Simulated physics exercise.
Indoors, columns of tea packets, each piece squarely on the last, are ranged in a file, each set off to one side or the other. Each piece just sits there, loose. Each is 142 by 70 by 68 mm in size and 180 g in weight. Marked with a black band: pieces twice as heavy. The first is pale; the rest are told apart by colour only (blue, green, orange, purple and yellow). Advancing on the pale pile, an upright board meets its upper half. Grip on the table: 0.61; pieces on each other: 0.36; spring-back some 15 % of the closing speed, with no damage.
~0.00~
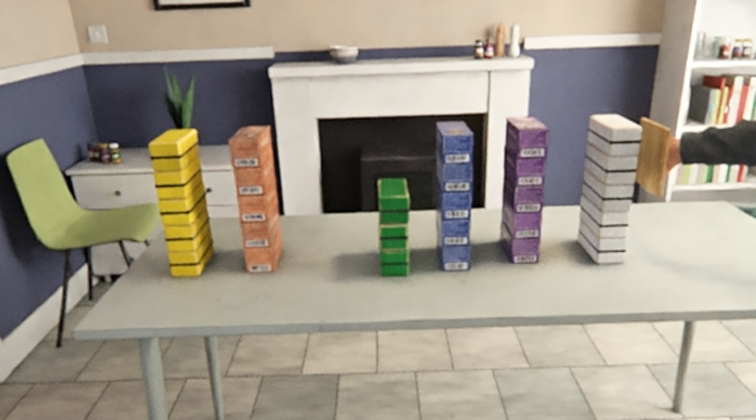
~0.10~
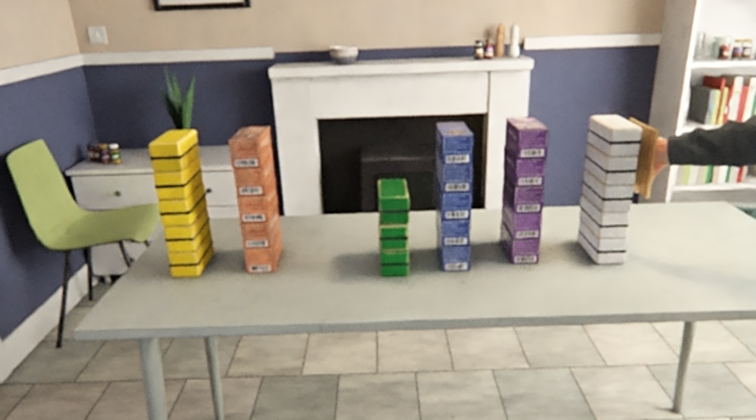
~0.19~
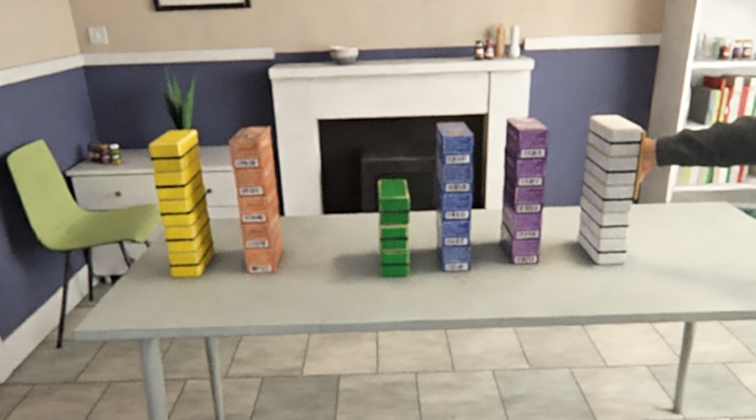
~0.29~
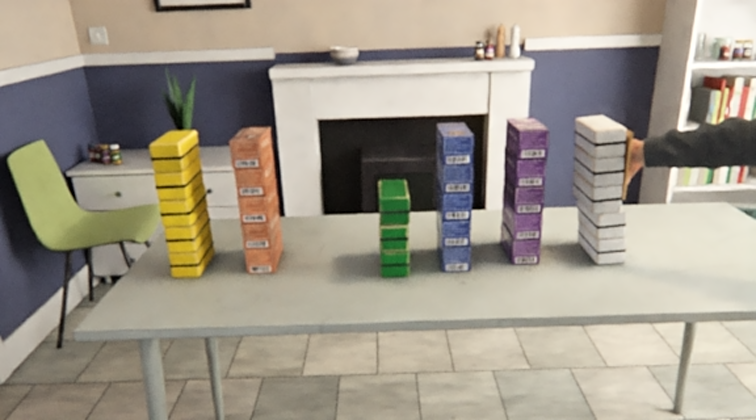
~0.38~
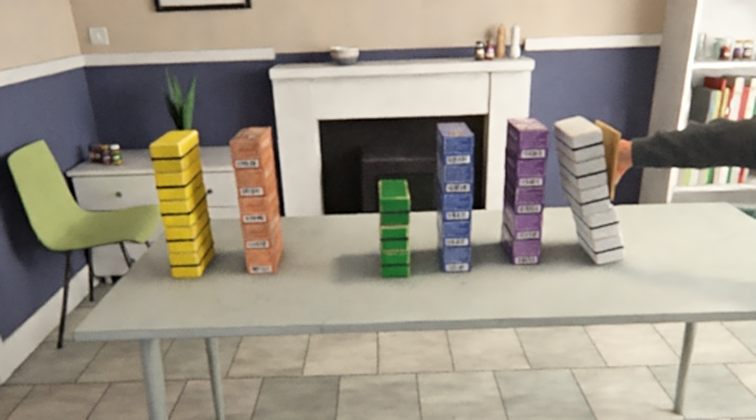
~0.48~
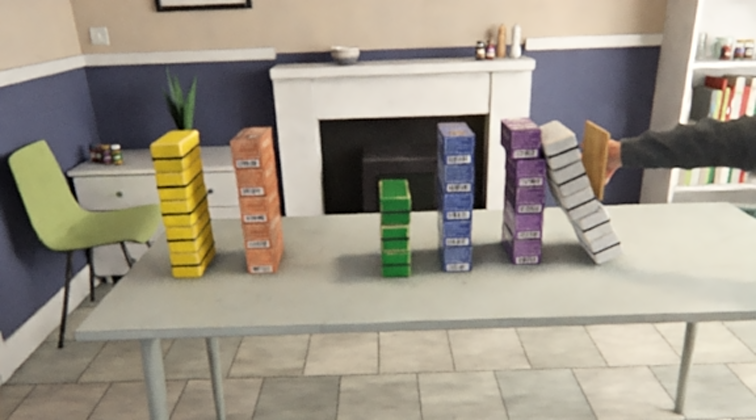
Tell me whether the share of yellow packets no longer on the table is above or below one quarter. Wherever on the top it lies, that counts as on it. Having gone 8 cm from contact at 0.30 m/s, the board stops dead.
That share is below one quarter.
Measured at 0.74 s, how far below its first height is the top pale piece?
8 cm.
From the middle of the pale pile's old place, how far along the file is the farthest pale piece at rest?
Distance along: Near 36 cm.
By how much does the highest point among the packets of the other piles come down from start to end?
Around 0 centimetres.
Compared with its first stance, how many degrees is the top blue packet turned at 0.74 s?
Rotation: Approx. 5°.
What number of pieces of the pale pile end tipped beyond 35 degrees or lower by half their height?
In total, 5 of the pale pieces.
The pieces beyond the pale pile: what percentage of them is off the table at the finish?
Estimate: About 0% of them.
By 0.74 s, 5 of the pale pile down; none of the 5 yellow packets off the table (0 of 23 in all colours); top yellow packet unmoved; top purple packet tilted 19°.
By 1.08 s, 5 of the pale pile down; none of the 5 yellow packets off the table (0 of 23 in all colours); top yellow packet unmoved; top green packet tilted 44°, 45 mm lower.
When it is over (2.1 s), 5 of the pale pile down; none of the 5 yellow packets off the table (0 of 23 in all colours); top yellow packet moved 29 mm; top green packet on its side. That is 0 per cent. In pixels of the last frame, middles, top yellow packet near (165, 151), top green packet near (301, 257).
